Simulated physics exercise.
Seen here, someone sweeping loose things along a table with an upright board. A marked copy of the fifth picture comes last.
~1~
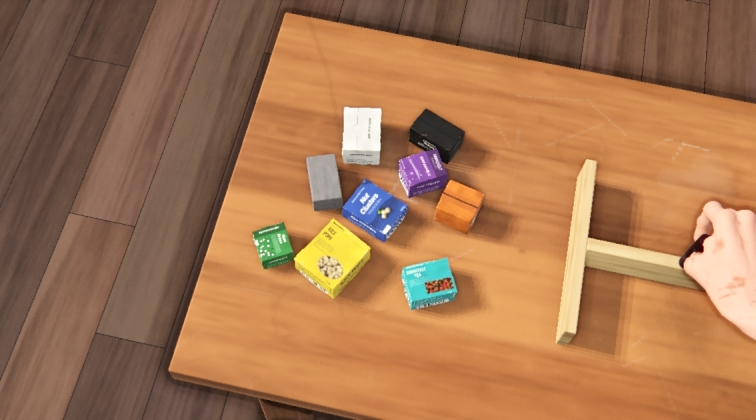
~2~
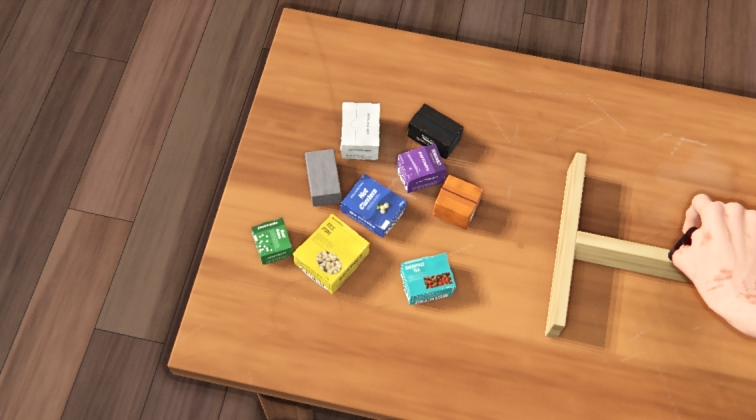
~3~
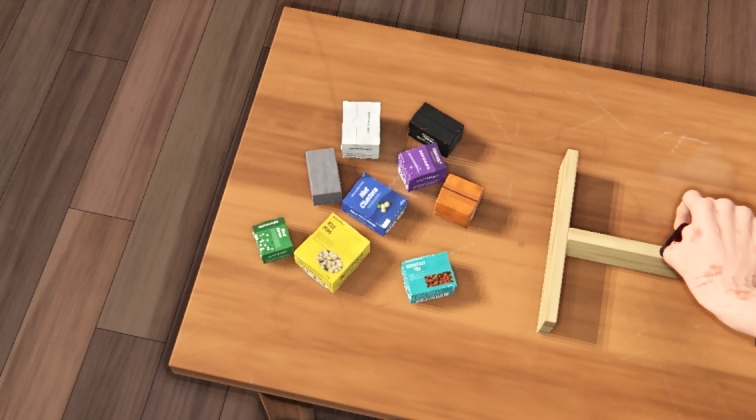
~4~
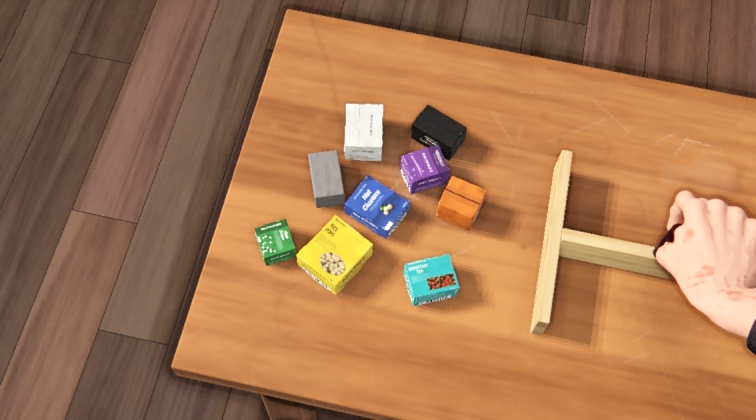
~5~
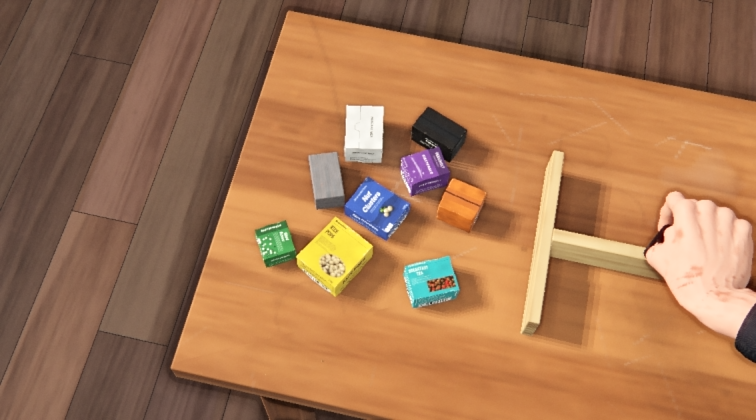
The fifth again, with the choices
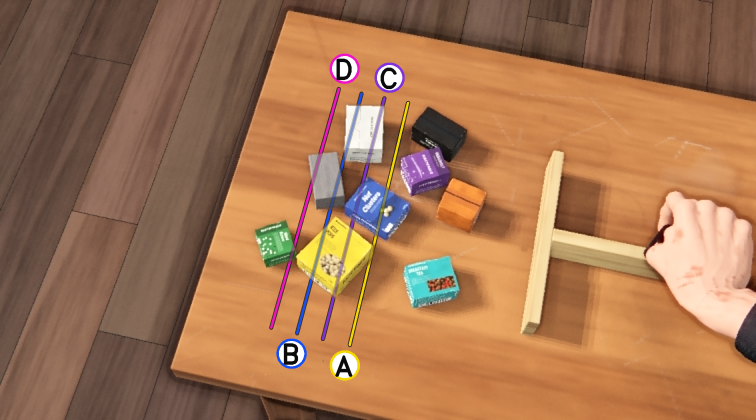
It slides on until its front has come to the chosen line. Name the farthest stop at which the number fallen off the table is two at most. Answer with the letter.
It should halt at D.
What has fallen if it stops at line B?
The green box.
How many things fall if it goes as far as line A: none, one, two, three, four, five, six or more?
In all, none.
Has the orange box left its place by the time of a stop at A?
Yes.
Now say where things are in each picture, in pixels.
Board (582, 242); yellow packet (333, 259); grey block (325, 183), in the first picture.
Board (571, 235); white packet (361, 131), in the second picture.
Board (562, 232); orange box (459, 201), in the third picture.
Board (556, 232); black box (439, 133), in the fourth picture.
Board (547, 233); turquoise packet (430, 282); yellow packet (335, 257); grey block (327, 181), in the fifth picture.
On the marked copy, A at (381, 216); B at (331, 206); C at (356, 211); D at (307, 200).
With D. Early on, board (461, 215); turquoise packet (413, 276); orange box (437, 207).
Further on, board (377, 197); green box (247, 234); grey block (279, 164).
At the end, board (311, 183); green box over the edge; yellow packet (221, 234); one fallen.
As for the rest, A is within the limit but short; B is within the limit but short; C is within the limit but short.
